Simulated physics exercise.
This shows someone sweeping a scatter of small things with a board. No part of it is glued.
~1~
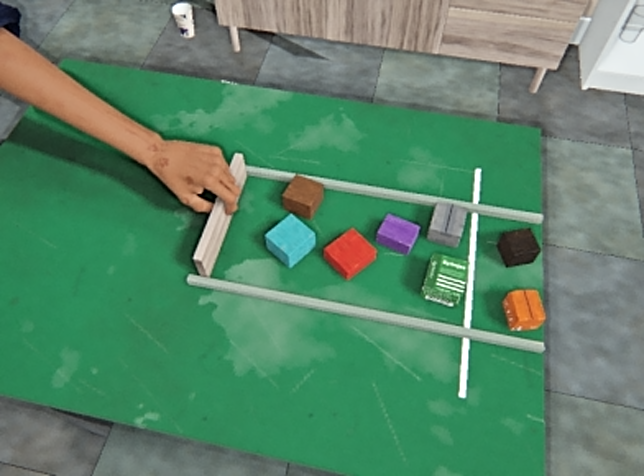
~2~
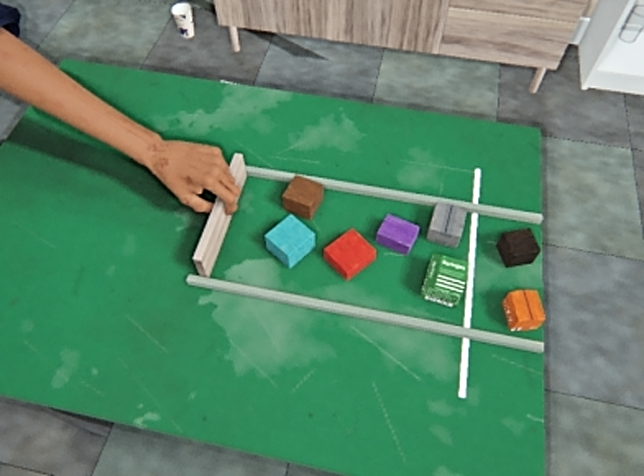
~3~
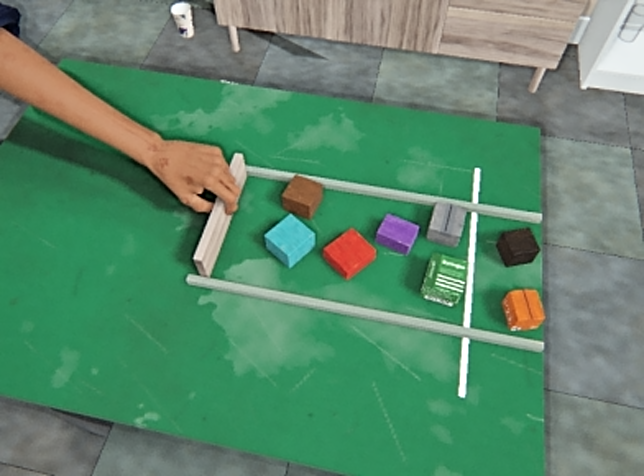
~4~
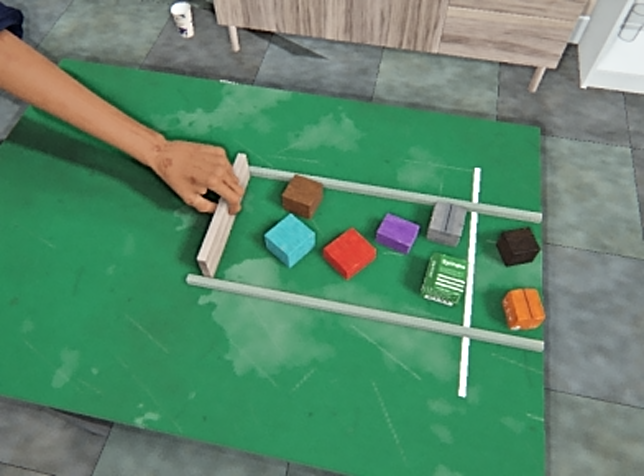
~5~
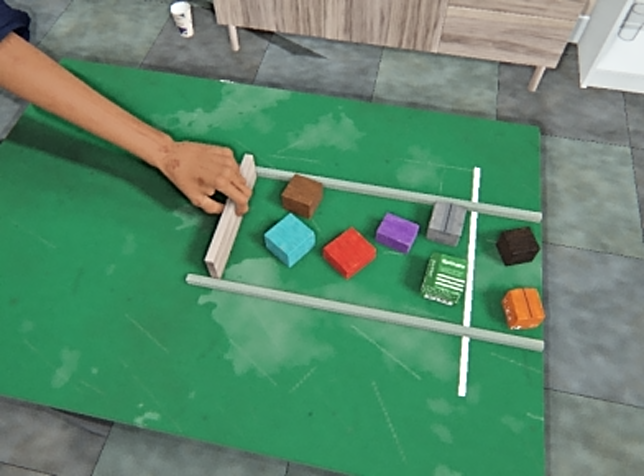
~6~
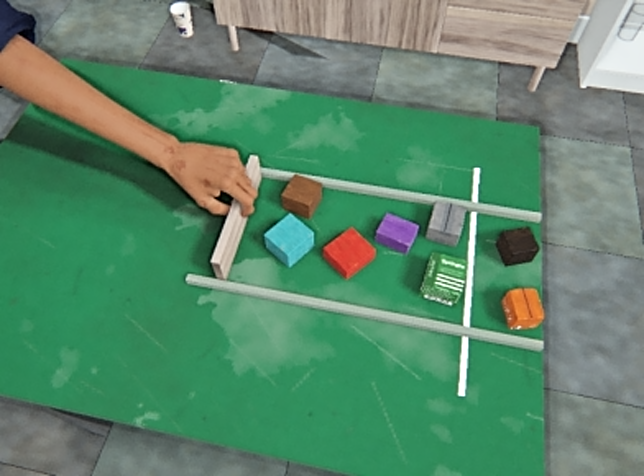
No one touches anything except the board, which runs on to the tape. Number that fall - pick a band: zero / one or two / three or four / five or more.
Band: Three or four.
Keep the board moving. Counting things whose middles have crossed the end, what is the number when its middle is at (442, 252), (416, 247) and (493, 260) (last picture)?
1, 0, 6.
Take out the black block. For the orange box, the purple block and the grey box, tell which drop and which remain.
The orange box goes down; the purple block stays put; the grey box goes down.
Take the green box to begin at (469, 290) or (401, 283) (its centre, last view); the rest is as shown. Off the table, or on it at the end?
Gone; Gone.
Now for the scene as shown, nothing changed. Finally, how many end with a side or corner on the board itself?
That comes to 2.
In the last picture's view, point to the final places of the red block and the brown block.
The red block ends up near (526, 288), and the brown block near (491, 226).
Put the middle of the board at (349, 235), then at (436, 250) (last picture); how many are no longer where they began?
At the first place 4, at the second 8.
Soon after, none off yet; orange box at rest near (523, 309); black block at rest near (517, 247); green box at rest near (444, 279).
Then, none off yet; orange box at rest near (525, 309); black block at rest near (517, 247); green box moved about its own width near (488, 286).
At rest, the number that fall off is three or four; fallen, grey box, green box, black block and orange box.
